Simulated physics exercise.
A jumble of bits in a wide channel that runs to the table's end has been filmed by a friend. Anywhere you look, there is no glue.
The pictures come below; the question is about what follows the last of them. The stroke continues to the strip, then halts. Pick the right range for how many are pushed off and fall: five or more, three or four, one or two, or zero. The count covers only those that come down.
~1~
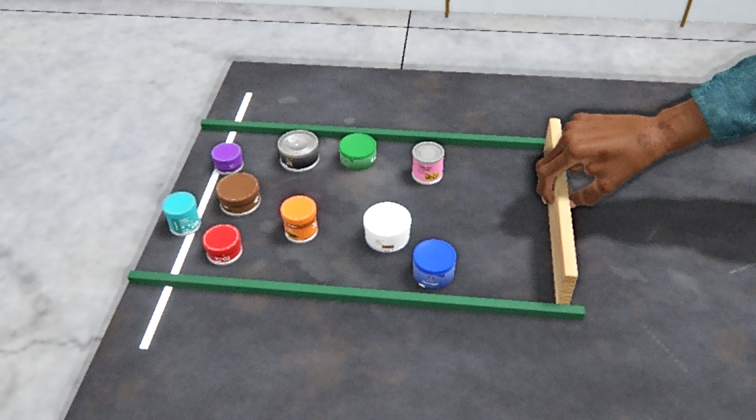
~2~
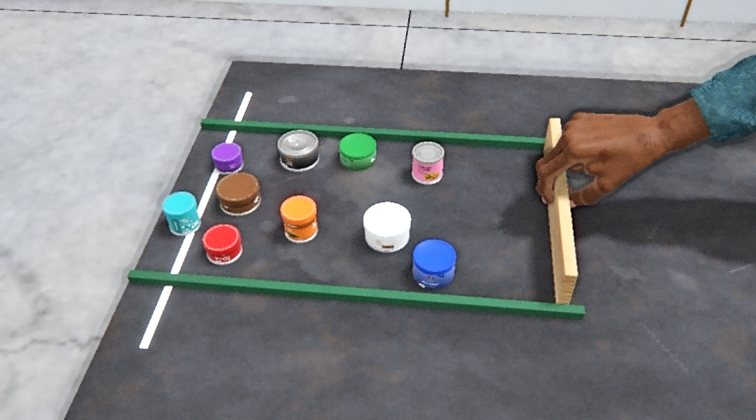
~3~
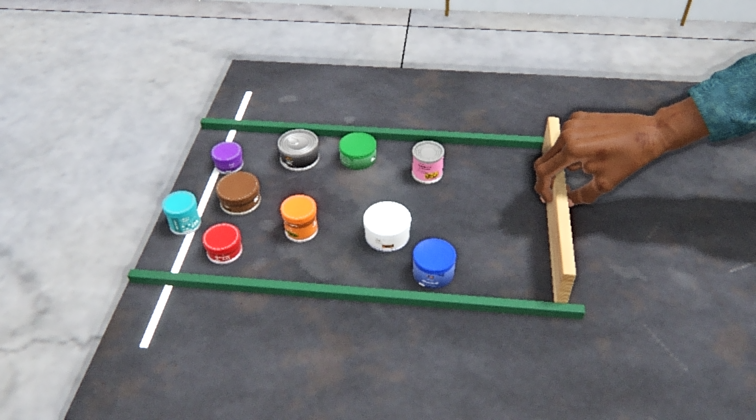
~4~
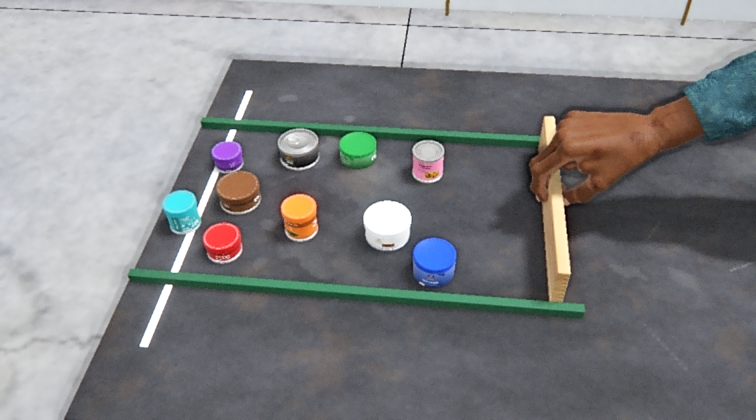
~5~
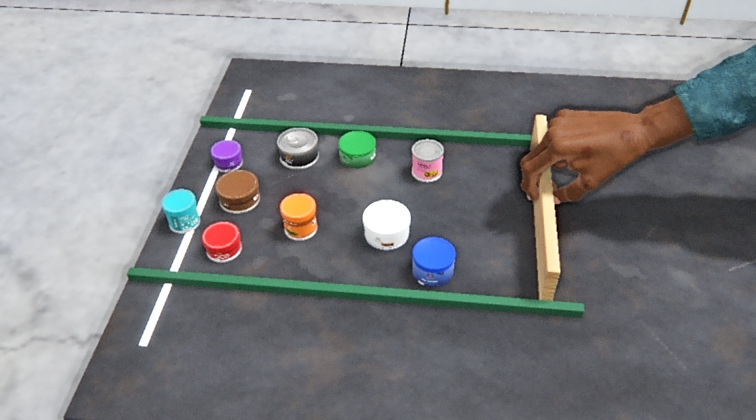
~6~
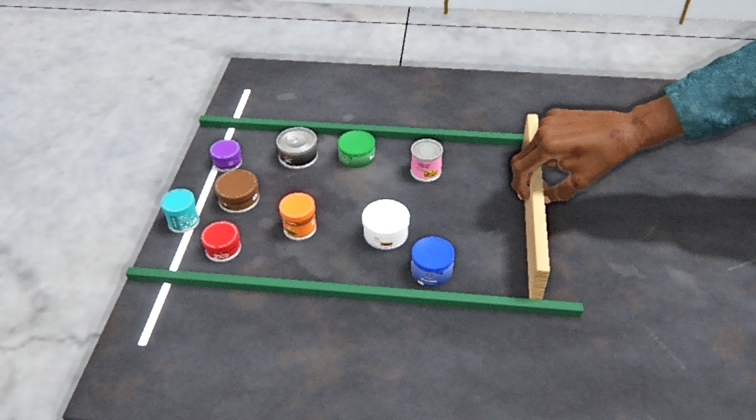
The right range is five or more.
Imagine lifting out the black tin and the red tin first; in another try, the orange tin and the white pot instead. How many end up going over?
3 and 3.
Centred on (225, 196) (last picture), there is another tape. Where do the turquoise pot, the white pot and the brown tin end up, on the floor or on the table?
In short: Turquoise pot gone, white pot safe, brown tin safe.
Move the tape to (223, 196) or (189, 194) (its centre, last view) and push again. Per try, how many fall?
It comes to 2, then 5.
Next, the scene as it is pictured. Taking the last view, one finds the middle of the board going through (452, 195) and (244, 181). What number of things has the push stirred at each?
The first count is 1, and then it's 10.
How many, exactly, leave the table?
In all, 5 of them.
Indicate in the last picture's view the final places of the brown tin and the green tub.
Final centres, in order: Near (184, 184), near (209, 132).
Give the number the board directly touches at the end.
5 touch it.
A little later, none off yet; turquoise pot at rest near (181, 211); purple tin at rest near (226, 156); brown tin at rest near (237, 191).
Next, none off yet; turquoise pot shifted about its own width near (159, 210); purple tin shifted about its own width near (194, 157); brown tin at rest near (233, 187).
When it is over, the number that fall off is five or more; down, orange tin, black tin, red tin, purple tin and turquoise pot.
